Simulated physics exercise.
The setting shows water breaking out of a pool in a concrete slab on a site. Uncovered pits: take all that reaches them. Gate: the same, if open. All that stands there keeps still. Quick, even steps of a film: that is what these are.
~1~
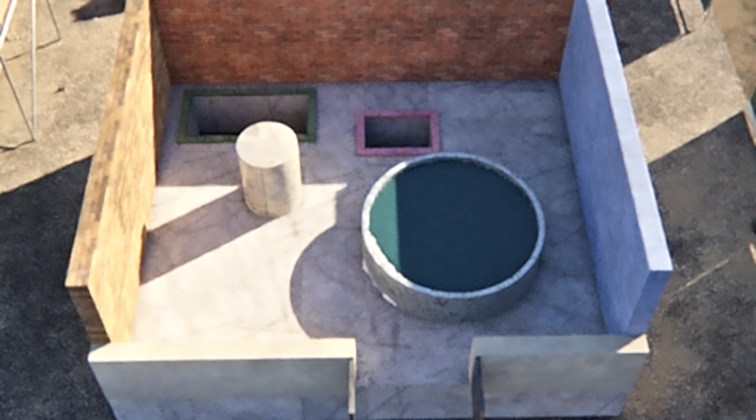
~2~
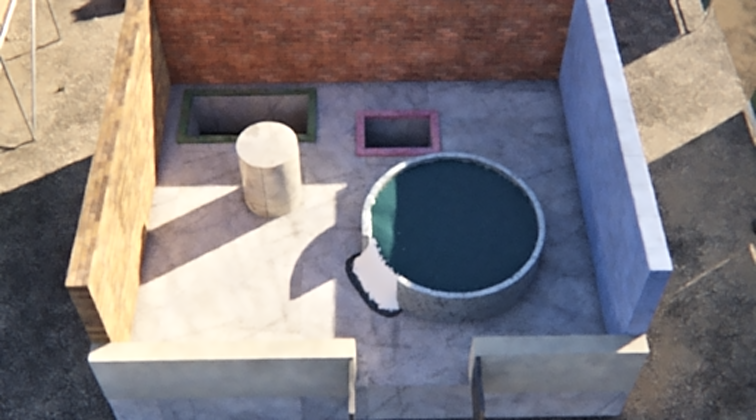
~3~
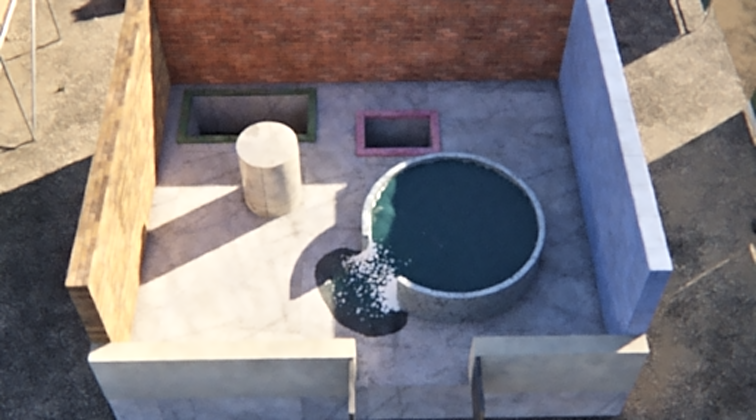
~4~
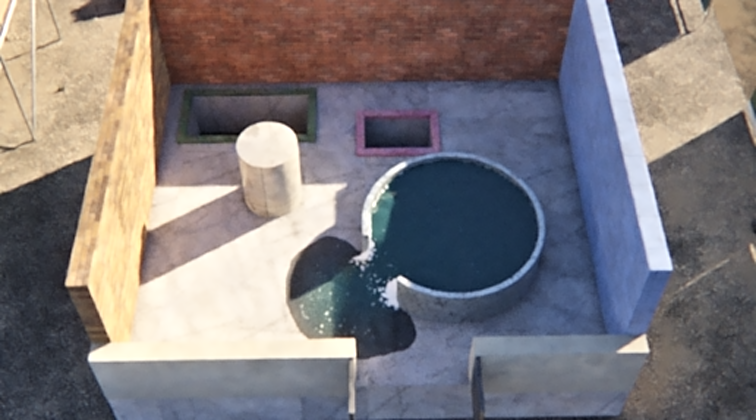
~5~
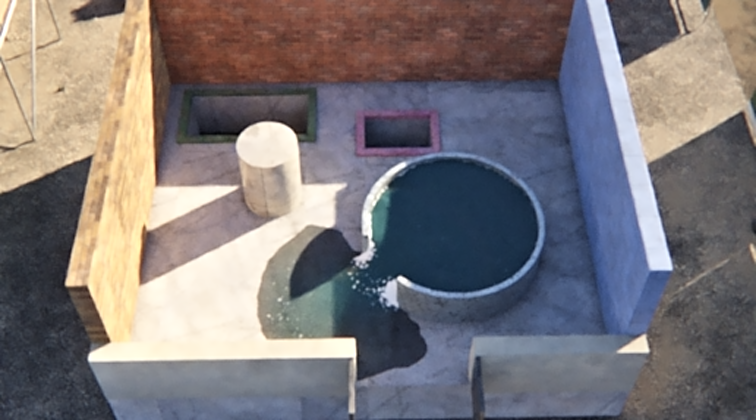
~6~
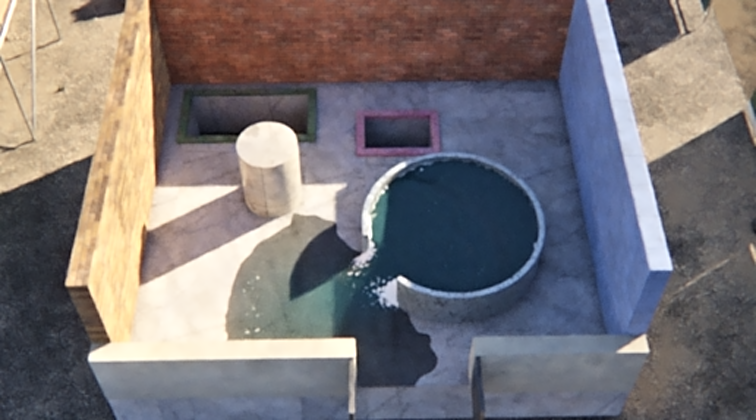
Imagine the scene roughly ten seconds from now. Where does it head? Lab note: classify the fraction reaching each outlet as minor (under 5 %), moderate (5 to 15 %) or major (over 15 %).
Fractions by outlet: Gate moderate; pink pit minor; green pit major.
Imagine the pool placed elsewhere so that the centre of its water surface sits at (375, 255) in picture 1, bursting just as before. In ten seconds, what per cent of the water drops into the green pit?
Within ten seconds the green pit takes 30 percent of the total.
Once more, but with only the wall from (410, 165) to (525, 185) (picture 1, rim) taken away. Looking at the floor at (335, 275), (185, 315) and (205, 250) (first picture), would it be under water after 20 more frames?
The first would be still unwetted, the second still unwetted and the third still unwetted.
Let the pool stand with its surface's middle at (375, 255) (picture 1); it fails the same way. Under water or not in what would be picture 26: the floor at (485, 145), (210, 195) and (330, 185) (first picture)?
In turn: No water, wet, clear.
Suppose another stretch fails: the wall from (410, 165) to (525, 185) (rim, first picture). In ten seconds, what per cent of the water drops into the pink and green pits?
Lab note - share by pit: Pink 25 %, green 10 %.
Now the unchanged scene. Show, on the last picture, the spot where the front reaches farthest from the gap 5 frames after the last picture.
Roughly (127, 372).
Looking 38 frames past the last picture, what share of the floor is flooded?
Roughly 55 %.
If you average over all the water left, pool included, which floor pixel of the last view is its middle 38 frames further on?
I'd say around (325, 253).
A moment on, water covers 30 % of the floor; the gate 1 %, the pink pit 0 %, the green pit 0 %.
Next, water covers 30 % of the floor; the gate 2 %, the pink pit 0 %, the green pit 0 %.
Then, water covers 40 % of the floor; the gate 3 %, the pink pit 0 %, the green pit 0 %.
Later, water covers 55 % of the floor; the gate 5 %, the pink pit 0 %, the green pit 11 %.
In the end, water covers 75 % of the floor; the gate 7 %, the pink pit 0 %, the green pit 23 %.
